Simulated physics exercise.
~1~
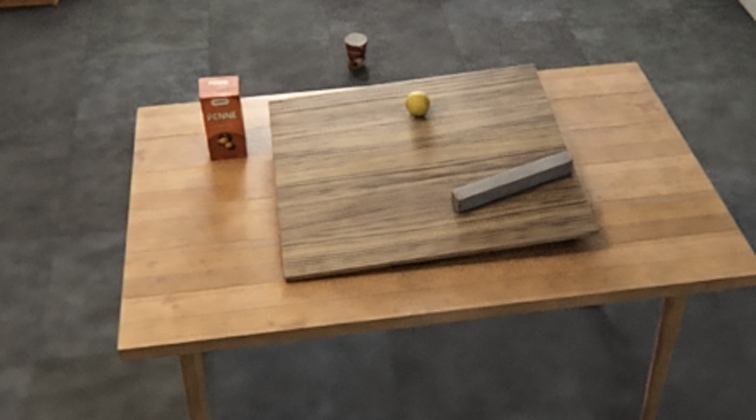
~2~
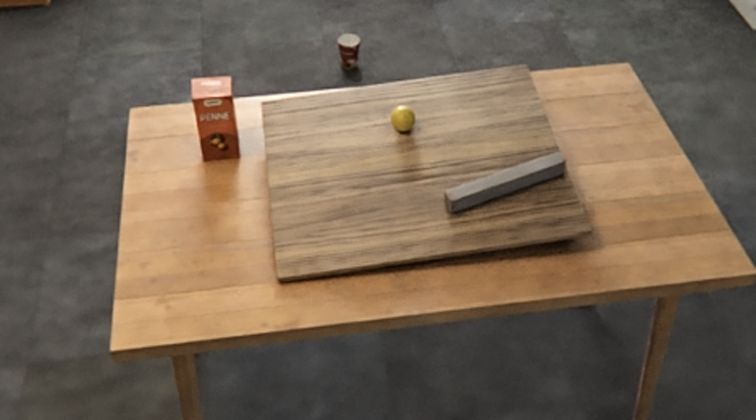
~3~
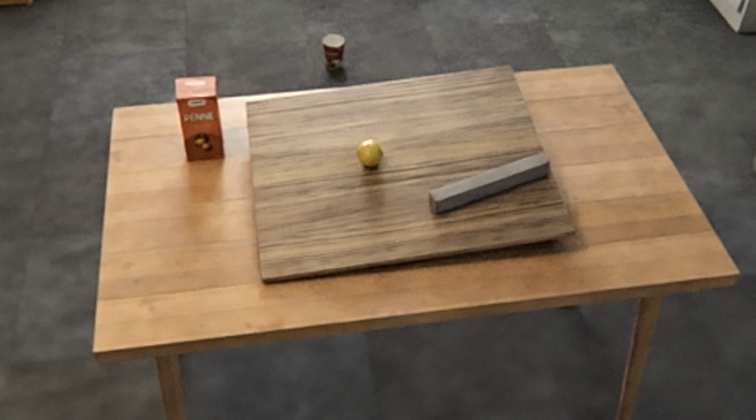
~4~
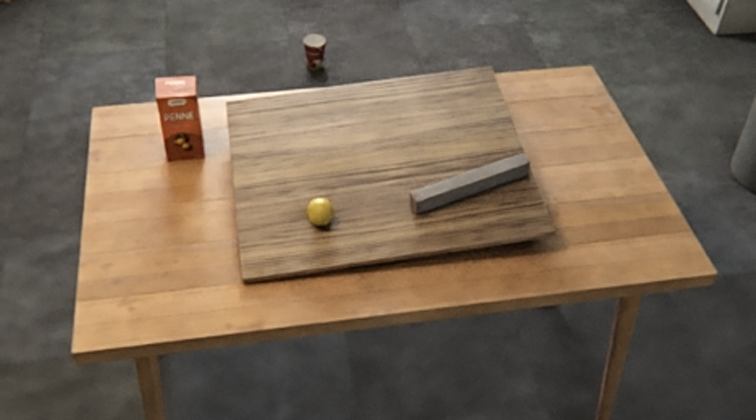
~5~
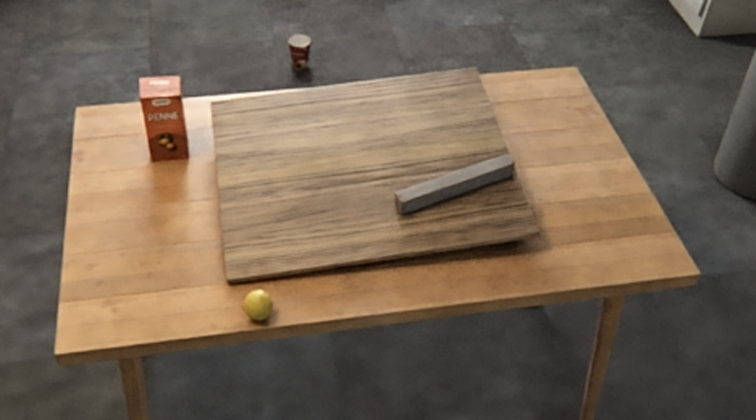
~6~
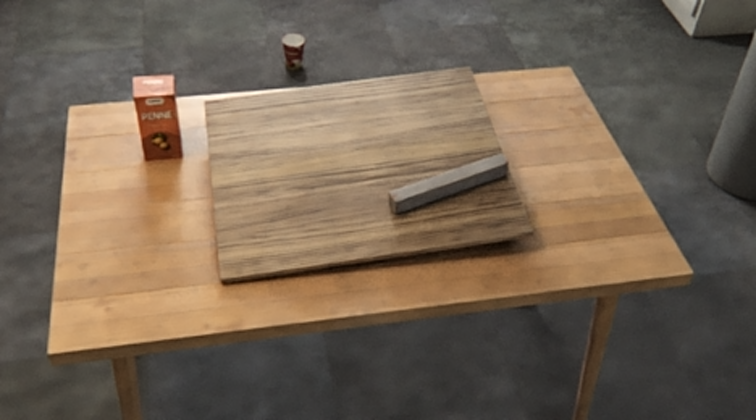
A yellow lemon rests near the top of a tilted, wood-grained board lying on a light wooden table, seen from above at an angle in a room with a dark tiled floor. A grey bar is fixed on the board's right side, an orange carton stands to the left, and a small reddish cup sits on the floor behind. The lemon rolls down the board towards the viewer, drifting left and passing clear of the bar, while the view pans slightly right. It leaves the board's near edge, appears low over the table's front, then is gone from sight, the carton still standing.
